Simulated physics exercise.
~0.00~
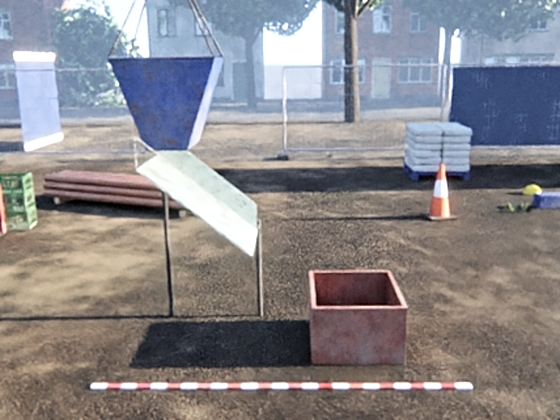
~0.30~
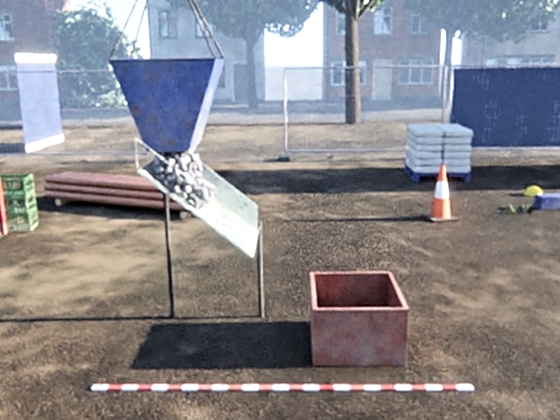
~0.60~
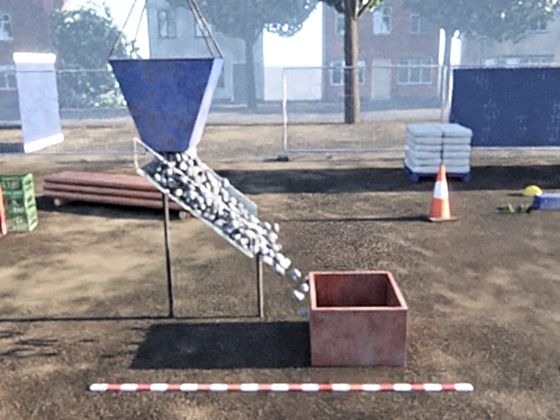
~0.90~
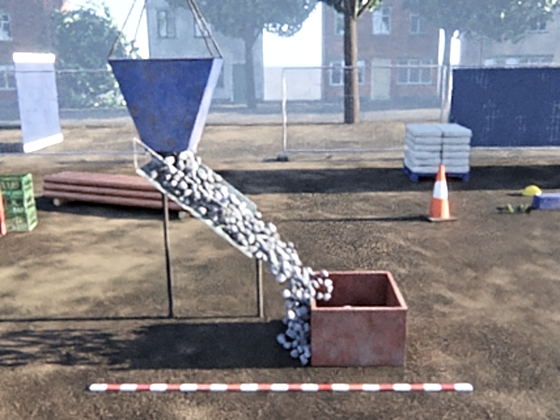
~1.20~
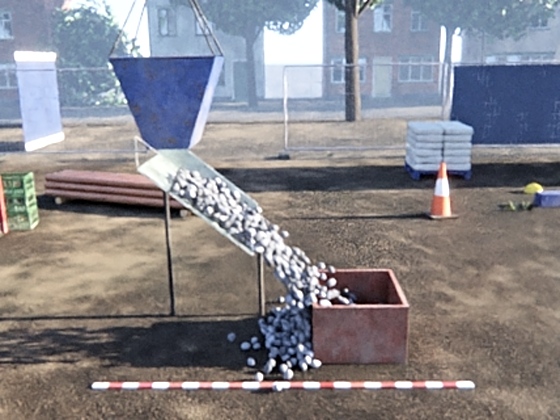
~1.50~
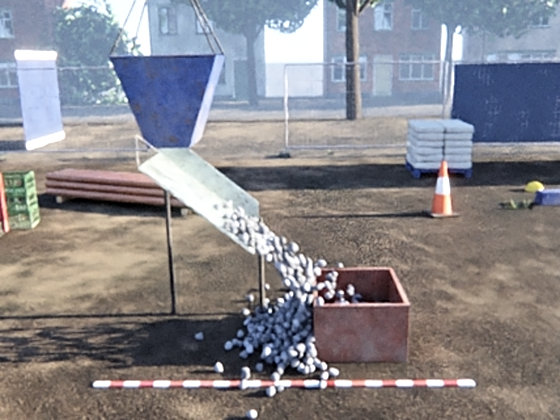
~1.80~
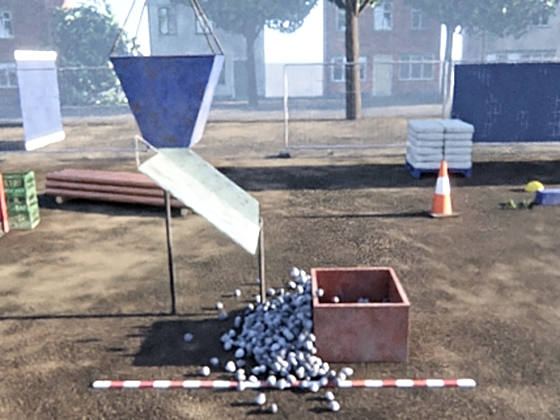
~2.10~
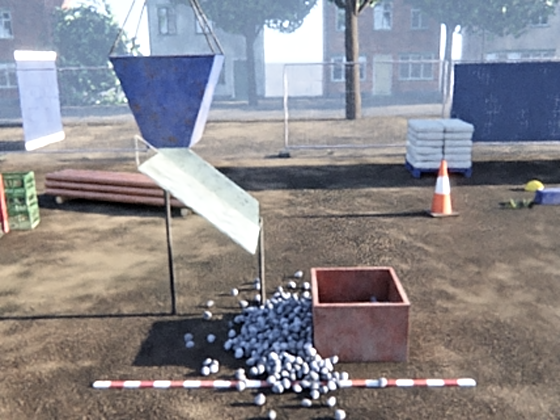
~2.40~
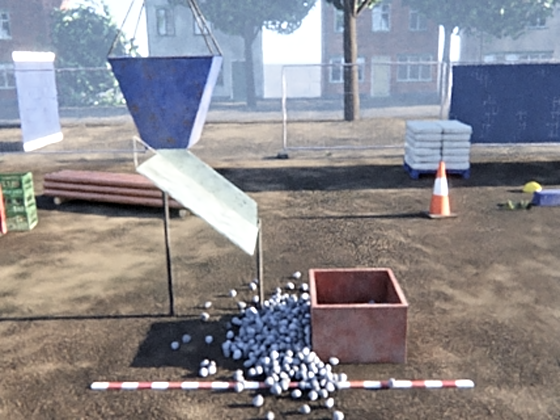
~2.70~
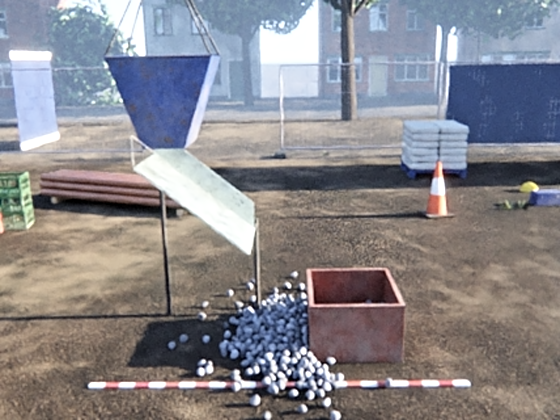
Grey stones pour from a blue skip down a sloping plate and mostly pile beside a red bin.
